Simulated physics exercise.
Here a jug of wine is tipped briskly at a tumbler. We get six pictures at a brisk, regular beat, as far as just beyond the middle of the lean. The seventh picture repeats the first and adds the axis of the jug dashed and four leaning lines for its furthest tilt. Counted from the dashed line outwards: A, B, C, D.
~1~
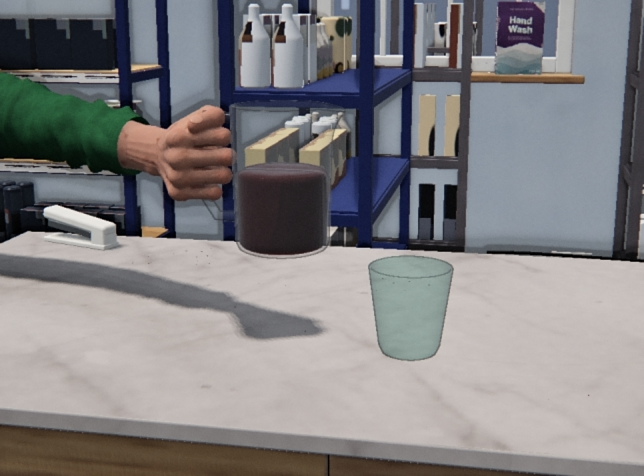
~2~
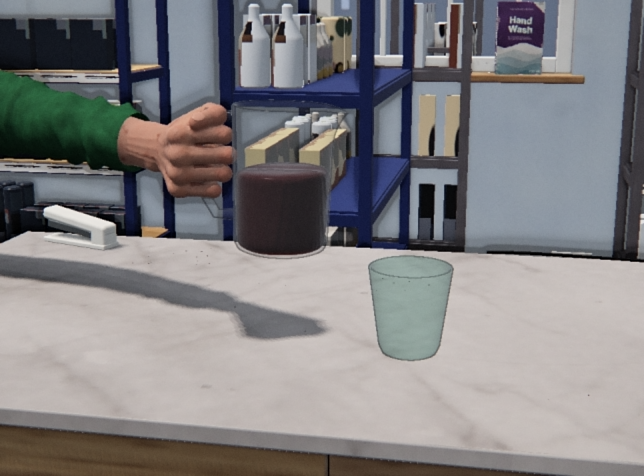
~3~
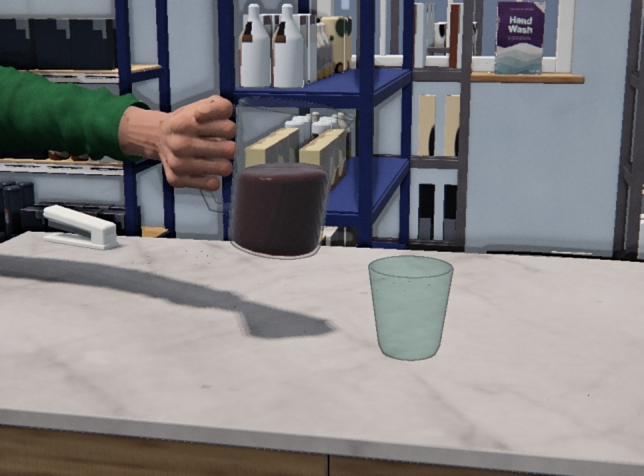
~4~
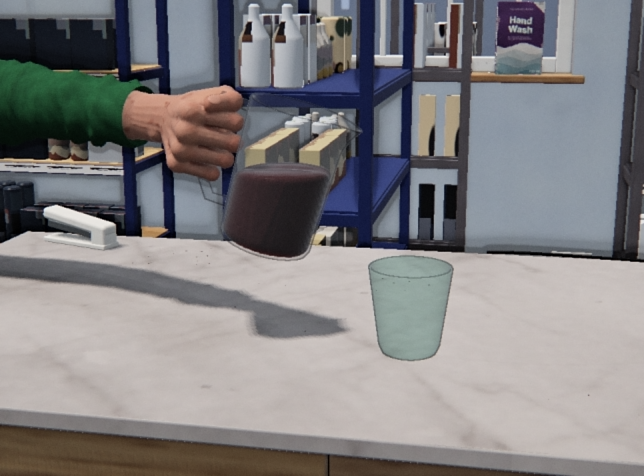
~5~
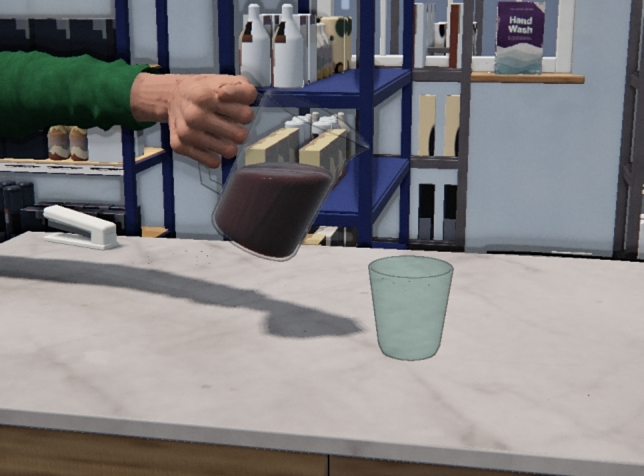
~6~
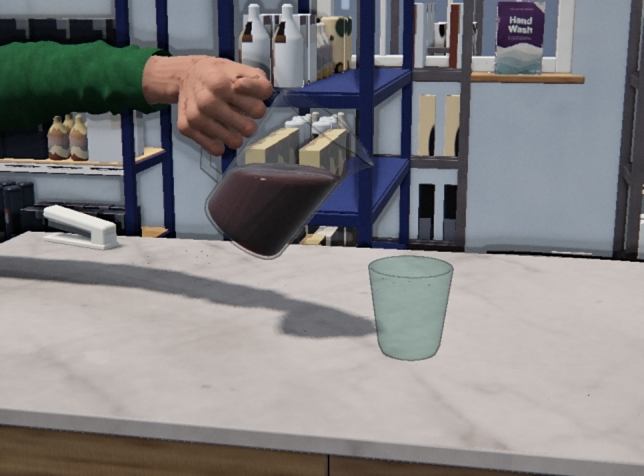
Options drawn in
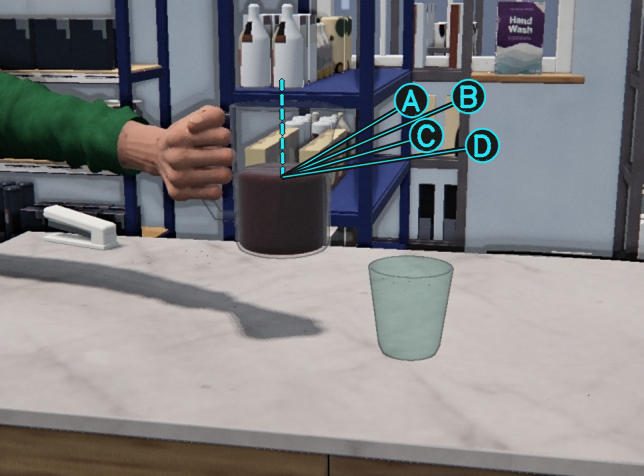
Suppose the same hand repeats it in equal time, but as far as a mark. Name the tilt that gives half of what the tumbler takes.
The answer is line C.
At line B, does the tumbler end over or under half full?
Under half.
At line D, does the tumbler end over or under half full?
Over.
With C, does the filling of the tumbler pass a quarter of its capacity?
Yes, clearly.
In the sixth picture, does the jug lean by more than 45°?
No, it does not.
On the marked copy, A at (396, 109); B at (453, 103); C at (410, 140); D at (466, 148).
Choosing A, the tumbler ends with about 12 % of what it can hold.
Choosing B, the tumbler ends with about 28 % of what it can hold.
Choosing C, the tumbler ends with about 51 % of what it can hold.
Choosing D, the tumbler ends with about 68 % of what it can hold; 6 % of the wine is spilt.
